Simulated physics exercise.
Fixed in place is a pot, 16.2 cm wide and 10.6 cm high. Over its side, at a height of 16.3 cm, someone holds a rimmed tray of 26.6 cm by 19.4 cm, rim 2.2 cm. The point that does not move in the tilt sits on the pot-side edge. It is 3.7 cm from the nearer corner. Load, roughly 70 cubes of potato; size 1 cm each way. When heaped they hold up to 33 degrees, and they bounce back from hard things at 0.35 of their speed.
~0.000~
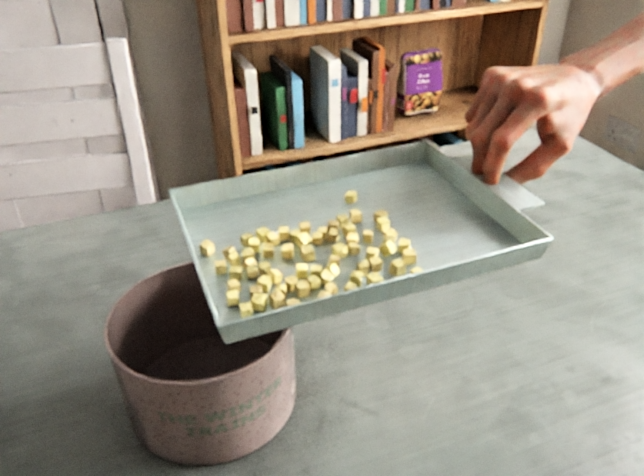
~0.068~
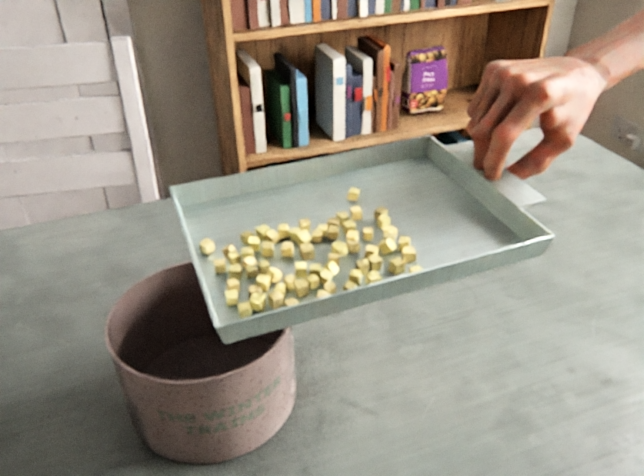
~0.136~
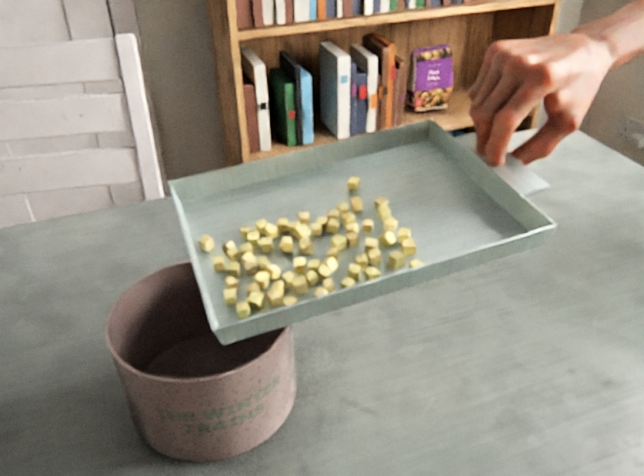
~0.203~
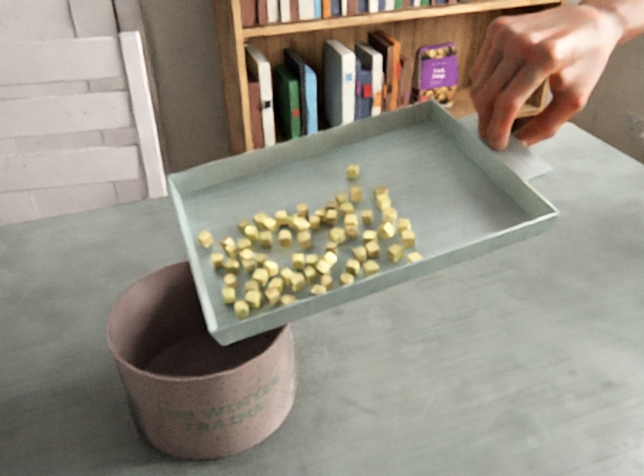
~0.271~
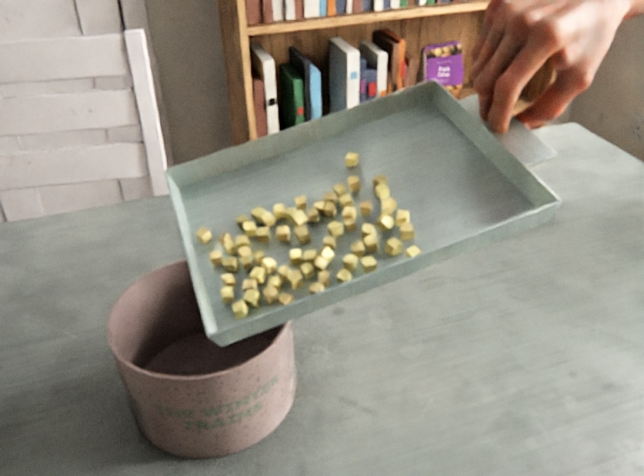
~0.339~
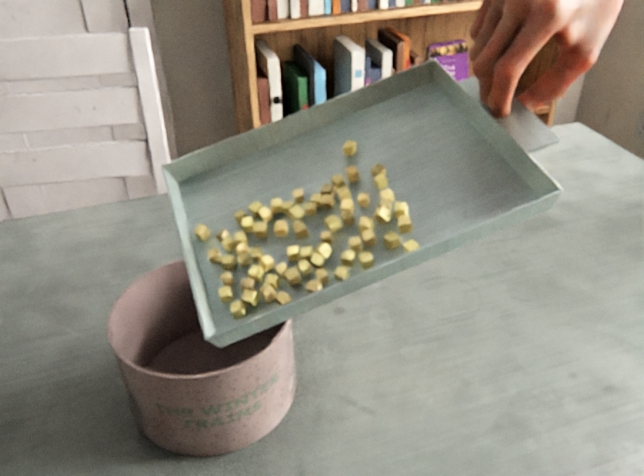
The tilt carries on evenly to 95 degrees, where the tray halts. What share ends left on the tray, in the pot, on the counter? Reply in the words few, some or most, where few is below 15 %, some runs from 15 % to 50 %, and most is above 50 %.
Shares - tray: Few; pot: Few; counter: Most.
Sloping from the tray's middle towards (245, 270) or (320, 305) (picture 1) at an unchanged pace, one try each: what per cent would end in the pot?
The share comes to about 30 in a hundred, then about 0 in a hundred.
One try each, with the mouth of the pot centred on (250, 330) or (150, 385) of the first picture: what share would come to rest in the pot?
Close to 0 in a hundred, then close to 85 in a hundred.
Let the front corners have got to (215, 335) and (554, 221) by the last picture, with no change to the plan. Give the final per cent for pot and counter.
That works out as pot 0 and counter 100.
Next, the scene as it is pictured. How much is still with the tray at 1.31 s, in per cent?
It works out to near 90 per cent of the load.
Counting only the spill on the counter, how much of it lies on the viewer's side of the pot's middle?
About 100 per cent.
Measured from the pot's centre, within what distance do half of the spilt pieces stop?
Roughly 16 cm.
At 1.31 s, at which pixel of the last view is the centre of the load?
My estimate is roughly (220, 291).
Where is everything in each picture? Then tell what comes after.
In the first frame, tray tilt 0 degrees, front corners at (223, 320) and (545, 236); middle of the pieces at (307, 253); pot at (200, 314).
In the second frame, tray tilt 1 degrees, front corners at (221, 321) and (546, 234); middle of the pieces at (307, 251).
In the third frame, tray tilt 5 degrees, front corners at (218, 323) and (548, 223), lowest corner left front; middle of the pieces at (306, 246).
In the fourth frame, tray tilt 9 degrees, front corners at (216, 326) and (550, 211), lowest corner left front; middle of the pieces at (304, 240).
In the fifth frame, tray tilt 13 degrees, front corners at (213, 328) and (552, 199), lowest corner left front; middle of the pieces at (302, 235).
In the sixth frame, tray tilt 18 degrees, front corners at (211, 331) and (554, 188), lowest corner left front; middle of the pieces at (300, 230); pot at (201, 308). Its pace works out near 65 degrees a second.
Then, at 0.92 s, tilt 54 degrees; the tray holds 100 %, the pot 0 %.
After 1.31 s, tilt 78 degrees; the tray holds 90 %, the pot 0 %.
Then, at 1.78 s, tilt 95 degrees; the tray holds 5 %, the pot 0 %.
At rest (2.9 s), tray 0 %, pot 0 %, counter 100 %.
